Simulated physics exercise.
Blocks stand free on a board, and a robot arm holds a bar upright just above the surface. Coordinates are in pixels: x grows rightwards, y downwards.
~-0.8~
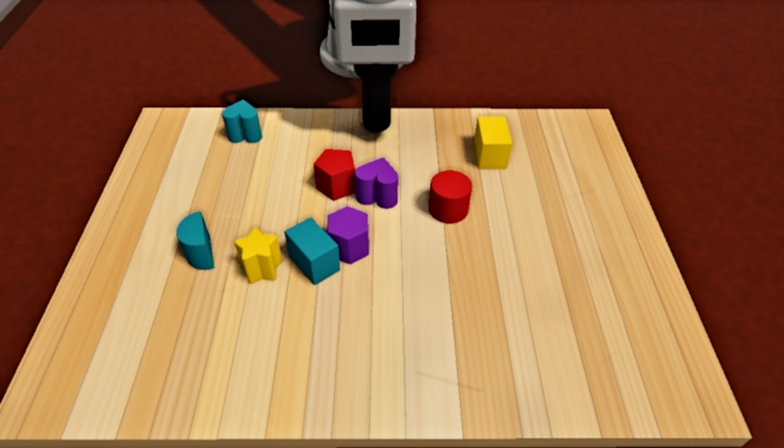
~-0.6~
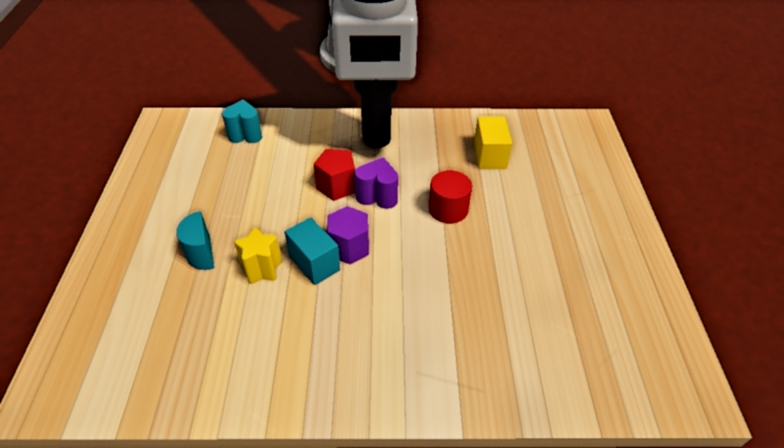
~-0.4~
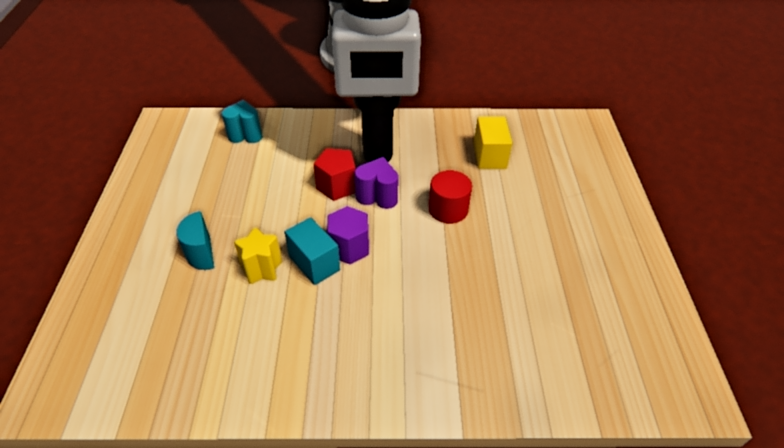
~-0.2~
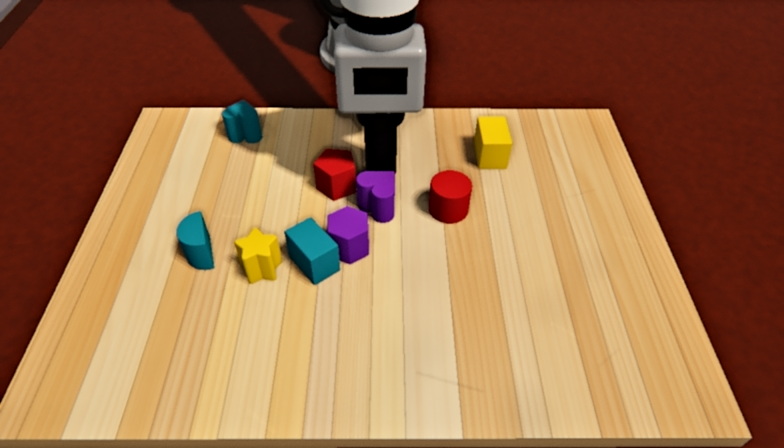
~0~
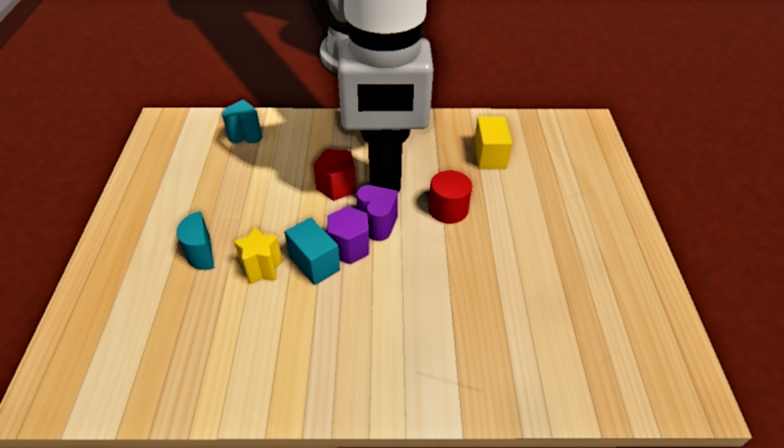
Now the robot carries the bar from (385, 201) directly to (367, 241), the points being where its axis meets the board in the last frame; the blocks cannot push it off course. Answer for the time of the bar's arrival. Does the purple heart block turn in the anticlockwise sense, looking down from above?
That would be a yes.
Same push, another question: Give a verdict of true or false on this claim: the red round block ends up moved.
That claim is false.
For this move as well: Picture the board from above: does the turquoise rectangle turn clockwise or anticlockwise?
It twists with the clock when seen from above.
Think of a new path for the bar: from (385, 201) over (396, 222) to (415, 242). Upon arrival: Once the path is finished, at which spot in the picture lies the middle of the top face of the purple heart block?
Put as a pixel place, it's (385, 229).
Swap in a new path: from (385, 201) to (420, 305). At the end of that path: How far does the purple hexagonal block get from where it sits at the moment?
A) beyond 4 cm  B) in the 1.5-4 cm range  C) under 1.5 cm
B (in the 1.5-4 cm range)
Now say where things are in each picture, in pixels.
Lower end of the bar (377, 125), tops of blocks, turquoise rectangle (310, 237), red pentagon (335, 160), purple hexagonal block (348, 221), purple heart block (378, 170), red round block (452, 183), in the first picture.
Bar (377, 141), blocks as before, in the second picture.
Bar (378, 157), blocks as before, in the third picture.
Bar (381, 173), purple heart block (378, 181), in the fourth picture.
Bar (385, 189), turquoise rectangle (310, 237), red pentagon (335, 160), purple hexagonal block (348, 221), purple heart block (377, 198), red round block (452, 183), in the fifth picture.
The first path, step by step. Halfway along, bar (376, 208); turquoise rectangle (305, 240); purple hexagonal block (345, 235), turned 35° clockwise; purple heart block (380, 220).
At the end, bar (367, 229); turquoise rectangle (300, 244), turned 30° clockwise; red pentagon not moved; purple hexagonal block (342, 254), turned 70° clockwise; purple heart block (386, 238), turned 35° anticlockwise; red round block not moved.
